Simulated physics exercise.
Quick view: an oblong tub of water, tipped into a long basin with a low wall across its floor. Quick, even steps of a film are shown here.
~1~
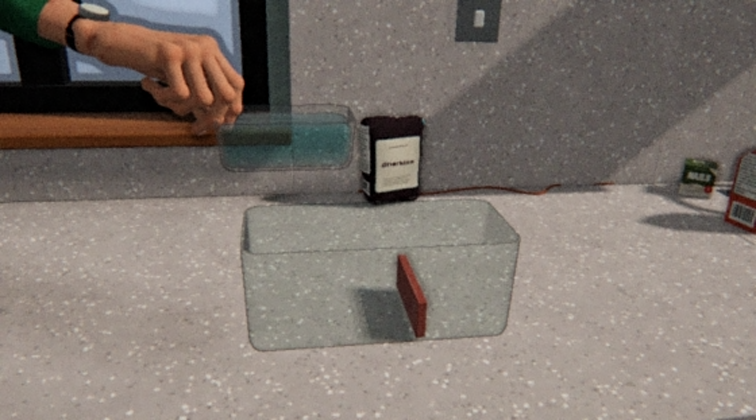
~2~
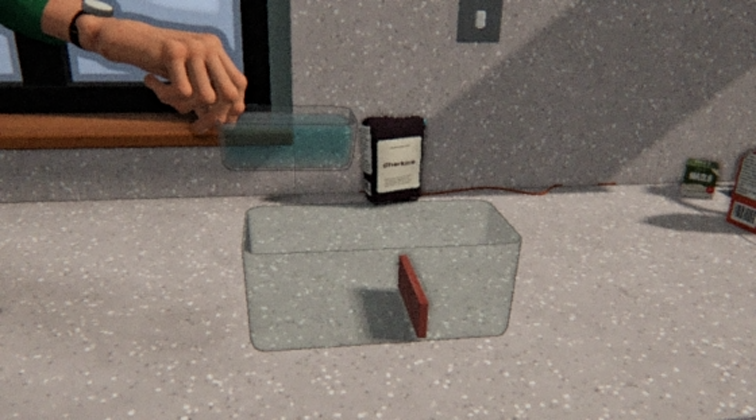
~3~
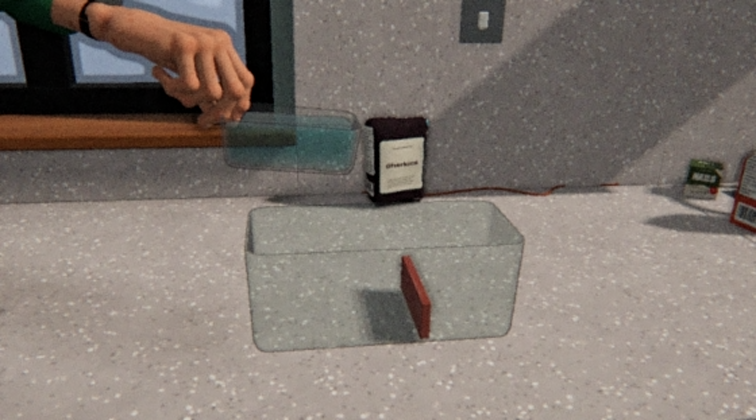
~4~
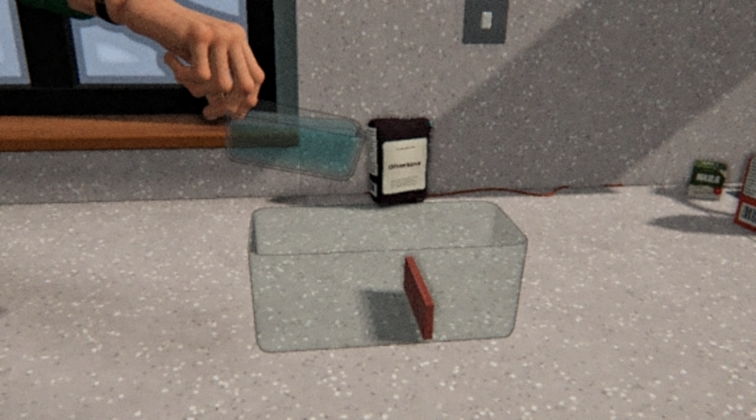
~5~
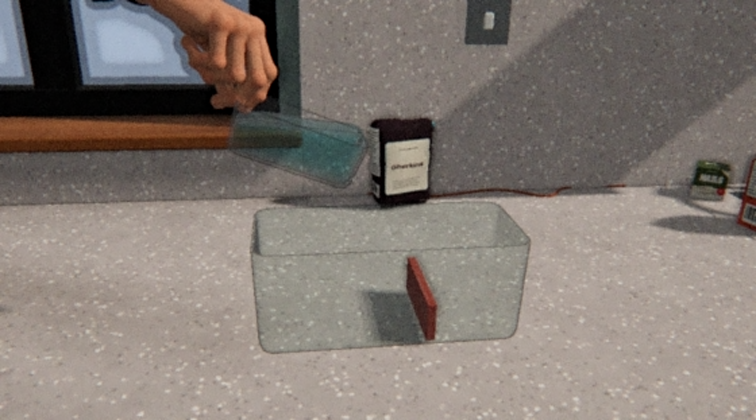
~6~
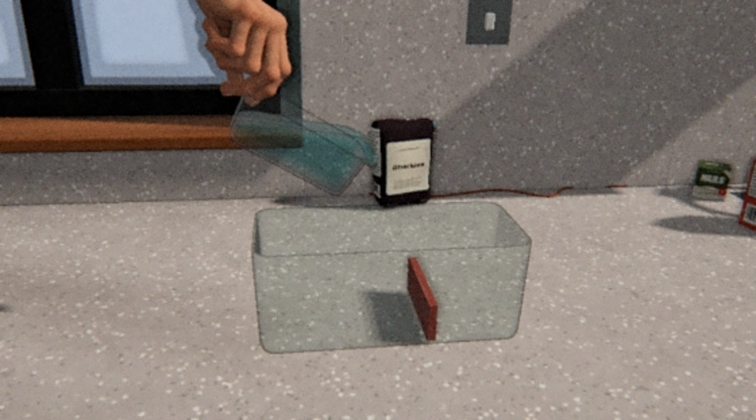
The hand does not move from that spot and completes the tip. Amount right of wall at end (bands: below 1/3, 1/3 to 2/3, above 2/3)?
Low range.
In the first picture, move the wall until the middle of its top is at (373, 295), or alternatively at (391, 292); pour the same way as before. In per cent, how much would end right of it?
The first placement gives around 70 percent, the second 55 percent.
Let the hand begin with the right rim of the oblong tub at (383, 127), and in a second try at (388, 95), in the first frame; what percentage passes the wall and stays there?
In order, some 60 and 65 percent.
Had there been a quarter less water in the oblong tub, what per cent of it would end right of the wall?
Roughly 0 in a hundred.
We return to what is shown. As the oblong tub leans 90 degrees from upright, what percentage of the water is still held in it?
10 per cent, roughly.
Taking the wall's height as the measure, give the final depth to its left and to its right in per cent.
On the left it is 30 per cent, on the right 10.
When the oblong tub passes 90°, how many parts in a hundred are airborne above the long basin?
Roughly 25 %.
A moment on, the oblong tub is tipped on its side and 8 per cent is still to pour, 58 is left of the wall and 9 right of it.
Next, the oblong tub is tipped right over and 1 per cent is still to pour, 85 is left of the wall and 11 right of it.
Then the oblong tub is tipped right over and 0 per cent is still to pour, 84 is left of the wall and 12 right of it.
Later the oblong tub is tipped right over and 0 per cent is still to pour, 84 is left of the wall and 12 right of it.
Finally, 84 per cent lies left of the wall, 12 right of it and 5 outside.
